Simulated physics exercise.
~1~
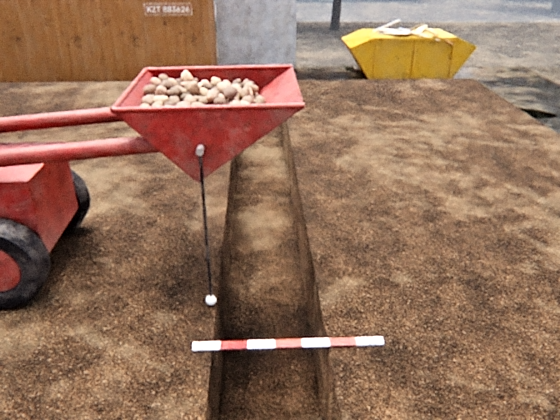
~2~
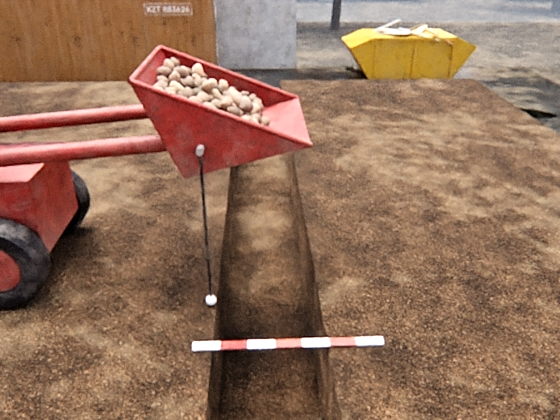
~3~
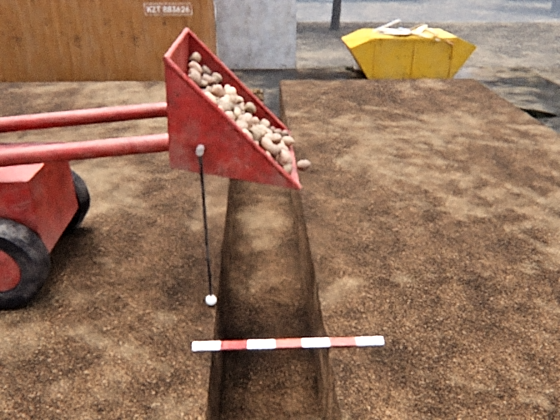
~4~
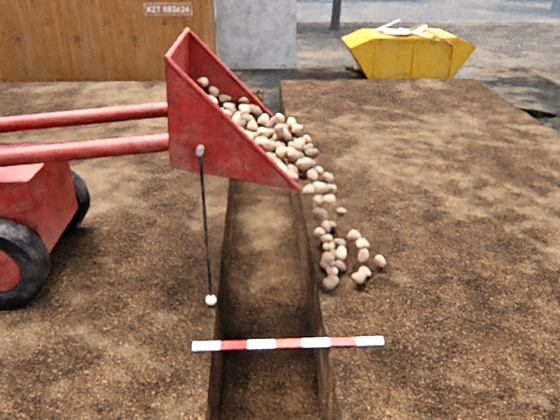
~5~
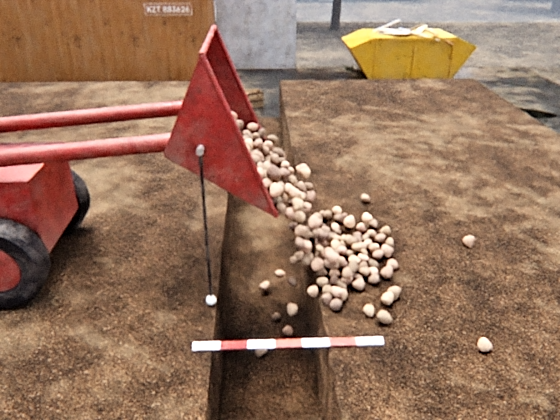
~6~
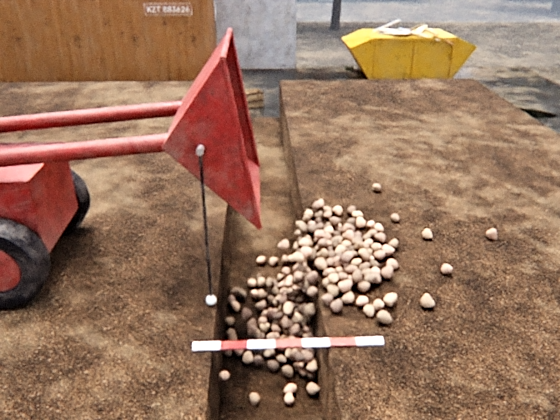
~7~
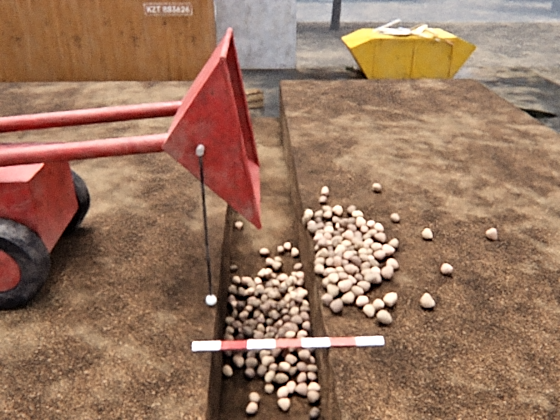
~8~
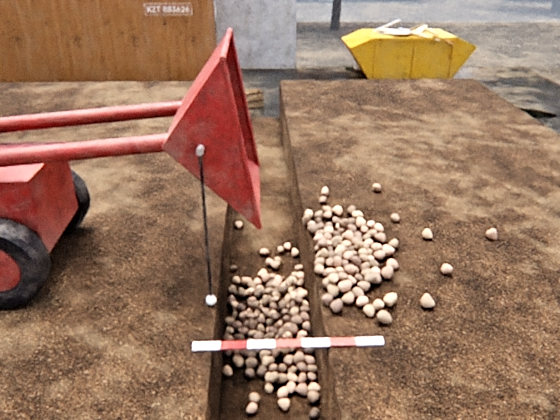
A red loader bucket tips pale cobbles forward, leaving most in the trench, others beyond it.
